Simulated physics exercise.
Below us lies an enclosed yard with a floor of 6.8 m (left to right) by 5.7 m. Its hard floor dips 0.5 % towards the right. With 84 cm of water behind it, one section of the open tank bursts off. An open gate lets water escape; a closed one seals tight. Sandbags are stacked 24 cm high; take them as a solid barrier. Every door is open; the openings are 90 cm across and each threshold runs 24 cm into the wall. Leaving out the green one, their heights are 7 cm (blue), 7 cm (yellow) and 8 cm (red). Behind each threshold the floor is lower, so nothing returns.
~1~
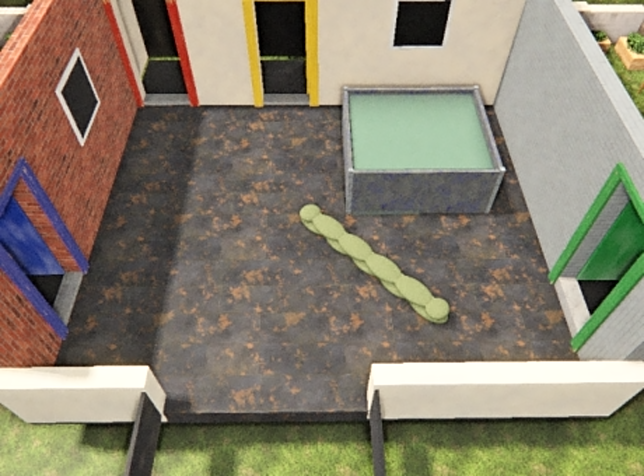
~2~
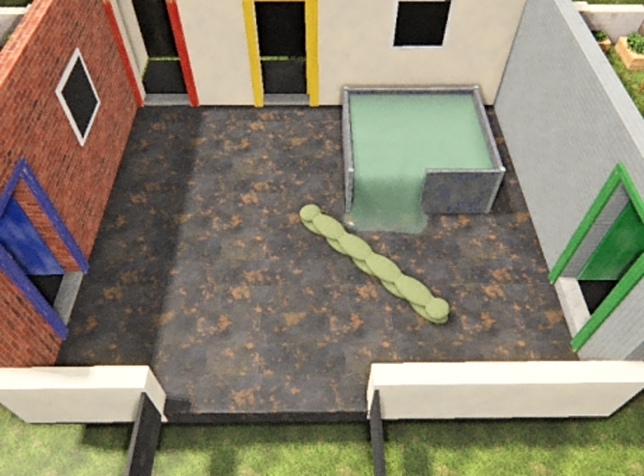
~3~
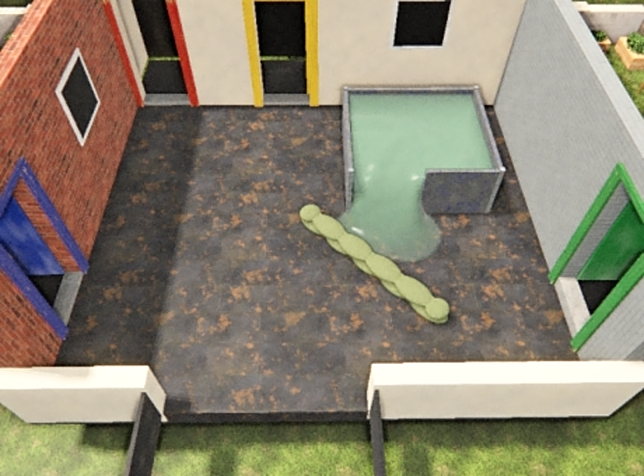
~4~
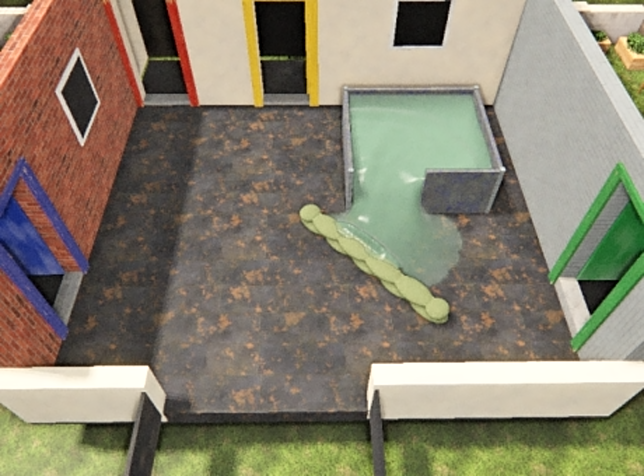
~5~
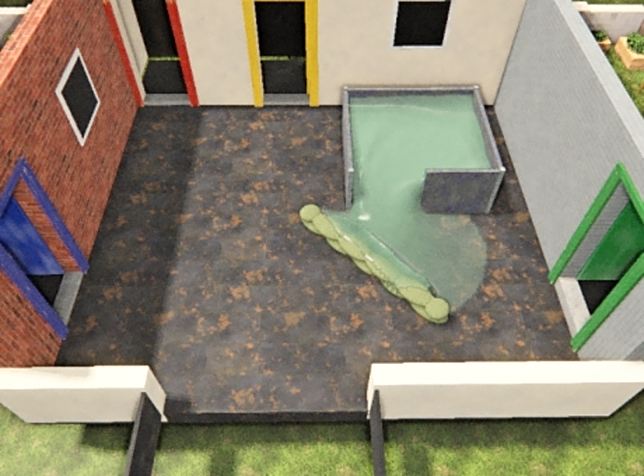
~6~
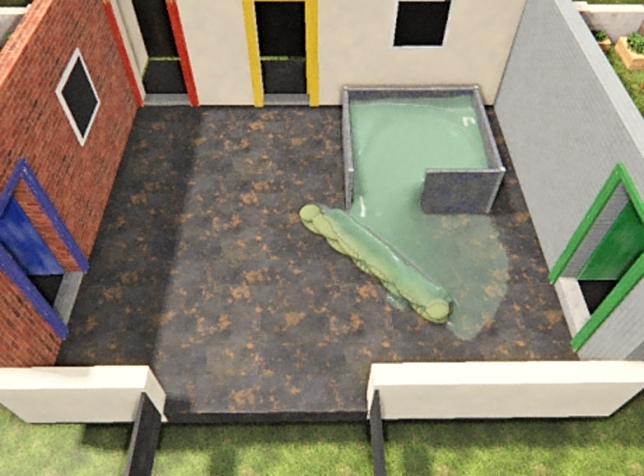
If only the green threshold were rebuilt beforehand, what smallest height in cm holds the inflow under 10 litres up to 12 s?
At least 37 cm or so.
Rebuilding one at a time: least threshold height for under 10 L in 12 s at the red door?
Roughly 9.5 cm at red.
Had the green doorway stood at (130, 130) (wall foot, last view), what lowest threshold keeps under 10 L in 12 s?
Roughly 10.0 cm.
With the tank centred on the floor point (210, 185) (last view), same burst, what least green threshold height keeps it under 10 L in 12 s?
Some 11.5 cm.
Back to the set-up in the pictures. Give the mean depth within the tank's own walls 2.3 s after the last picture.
Roughly 35 cm on average.
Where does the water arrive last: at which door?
The red one.
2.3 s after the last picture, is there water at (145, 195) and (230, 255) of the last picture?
In that order: Still dry, under water.
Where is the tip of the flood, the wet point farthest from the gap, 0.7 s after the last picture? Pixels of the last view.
Near (580, 390).
Then, 0.7 s after the last picture water covers 30 % of the floor, deepest (59 cm) near (355, 243); 8 cm at the green door, 0 litres in over its 19 cm threshold.
Then, 2.3 s after the last picture water covers 65 % of the floor, deepest (37 cm) near (355, 243); 33 cm at the green door, 138 litres in over its 19 cm threshold.
Then, 11.3 s after the last picture water covers 95 % of the floor, deepest (12 cm) near (494, 126); 10 cm at the green door, 266 litres in over its 19 cm threshold.
At the green door as built, the water peaked near 37 cm, 1.5 s after the last picture.
With a threshold of 33.5 cm, 27 litres would have come in within the 12 s; with 45.5 cm, 0 litres. So under 10 litres takes about 37 cm.
